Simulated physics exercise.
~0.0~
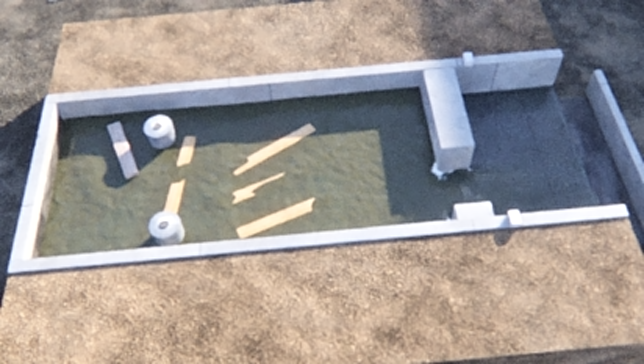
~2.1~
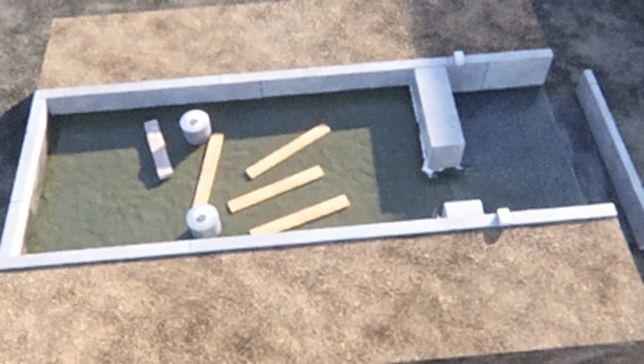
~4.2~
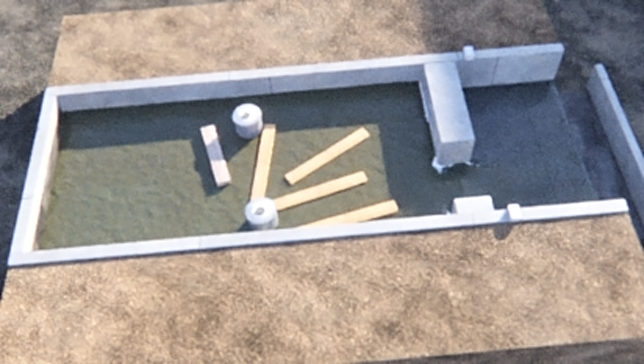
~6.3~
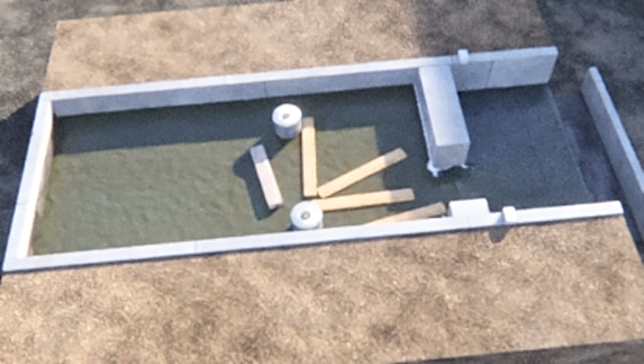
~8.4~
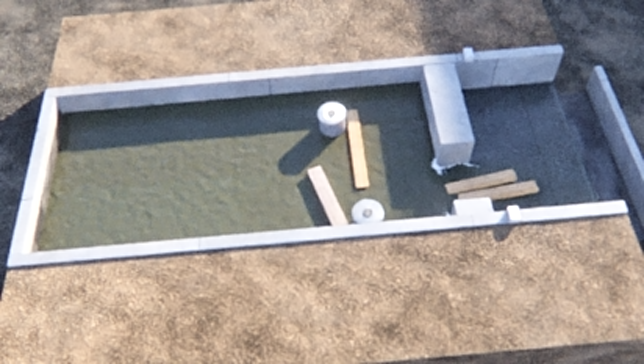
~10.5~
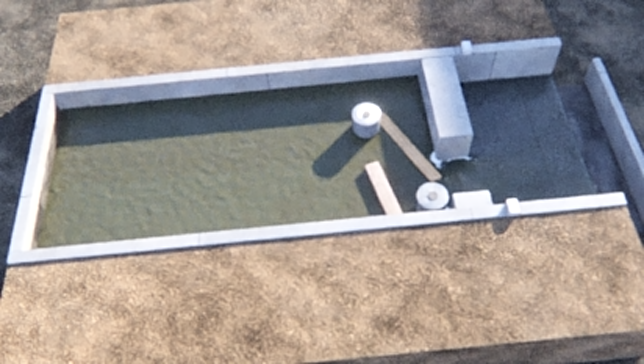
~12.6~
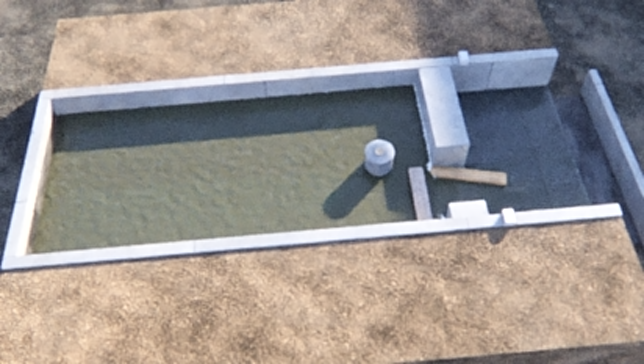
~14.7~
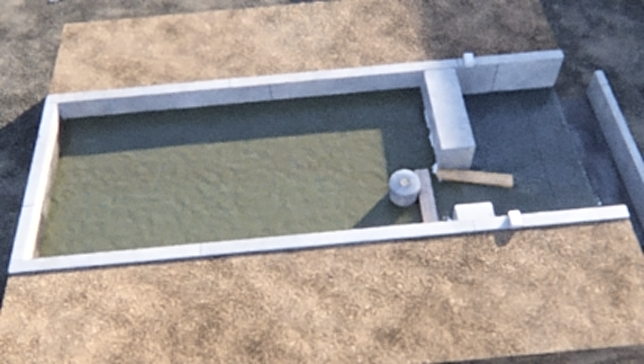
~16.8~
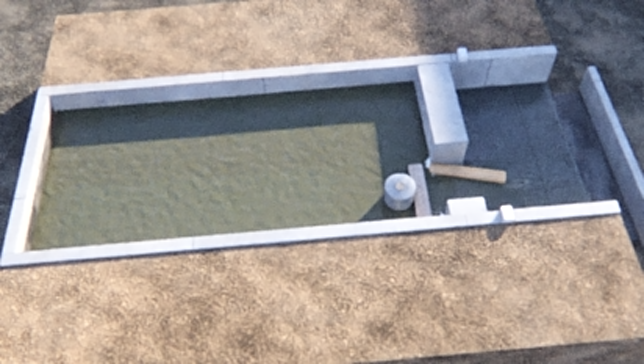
Wooden planks and two pale round tubs drifted right along a walled water channel, and most of the planks slipped through the narrow gap, leaving one tub and a pale plank stopped before the opening and another plank resting just past it.
